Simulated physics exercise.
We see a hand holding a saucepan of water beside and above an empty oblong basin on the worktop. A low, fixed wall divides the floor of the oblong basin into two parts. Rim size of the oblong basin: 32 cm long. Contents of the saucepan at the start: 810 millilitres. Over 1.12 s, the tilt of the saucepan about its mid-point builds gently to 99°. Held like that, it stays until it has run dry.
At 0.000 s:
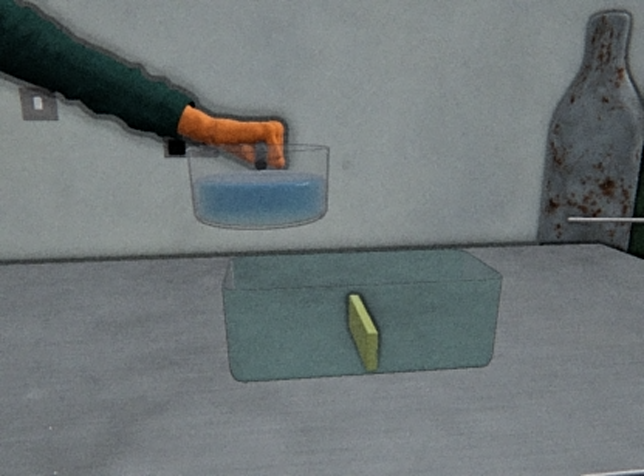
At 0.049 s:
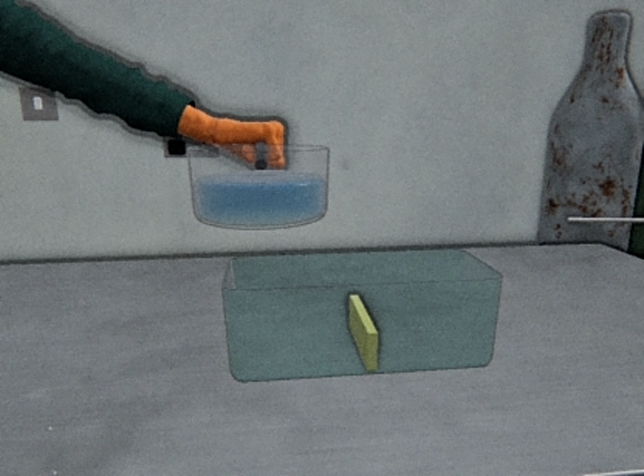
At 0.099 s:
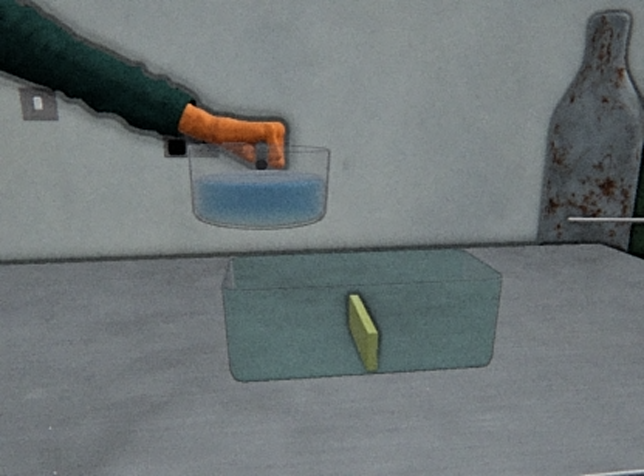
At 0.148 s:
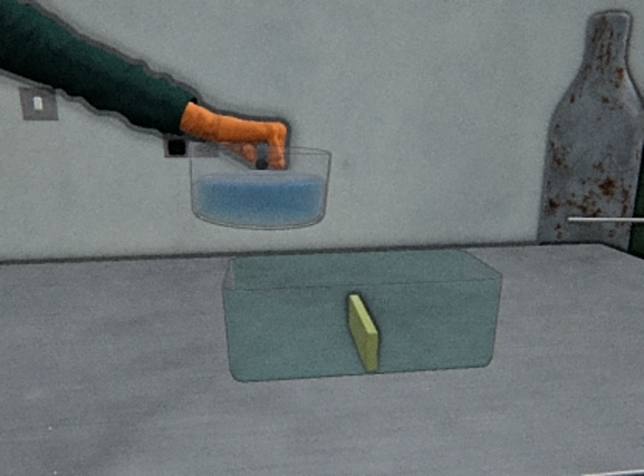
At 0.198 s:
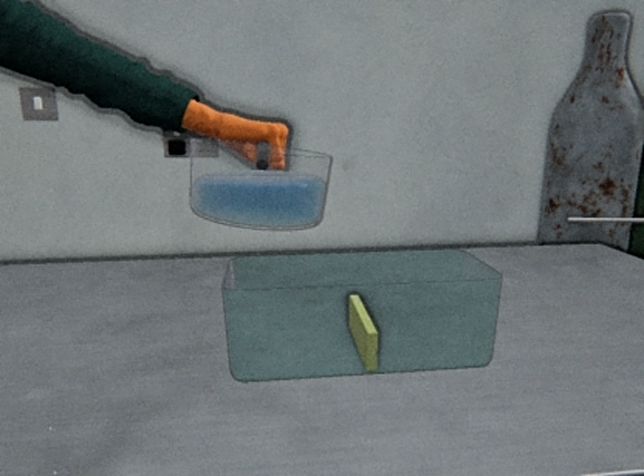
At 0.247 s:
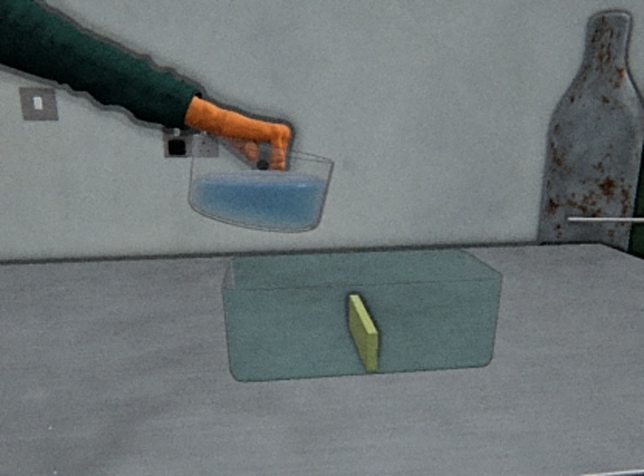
The clip shows an orange-gloved hand holding a clear round container of blue liquid above an oblong, transparent basin with a yellowish slab in it on a grey worktop. The container, level at first, slowly tilts slightly down to the right.
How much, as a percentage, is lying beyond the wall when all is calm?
Around 47 per cent lies beyond the wall.
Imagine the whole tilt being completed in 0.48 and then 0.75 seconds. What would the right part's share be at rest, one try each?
The first try gives around 25 percent, the second around 35 percent.
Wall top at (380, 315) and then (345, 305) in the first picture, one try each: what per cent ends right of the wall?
One try each: Around 20 percent and then around 65 percent.
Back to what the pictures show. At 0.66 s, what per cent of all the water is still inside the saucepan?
About 72 per cent.
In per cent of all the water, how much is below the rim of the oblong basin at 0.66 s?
Roughly 6 percent of it.
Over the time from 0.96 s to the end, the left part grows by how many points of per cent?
I'd say near 26 percent.
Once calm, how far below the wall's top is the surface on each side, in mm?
Left roughly 28 mm; right roughly 28 mm.
By 0.66 s the tilt is 63° and 71 per cent is still to pour, 2 is left of the wall and 4 right of it.
By 0.96 s the tilt is 94° and 19 per cent is still to pour, 26 is left of the wall and 47 right of it.
By 1.28 s the tilt is 99° and 2 per cent is still to pour, 49 is left of the wall and 47 right of it.
By 1.62 s the tilt is 99° and 0 per cent is still to pour, 52 is left of the wall and 47 right of it.
At rest 52 per cent lies left of the wall, 47 right of it and 1 outside.
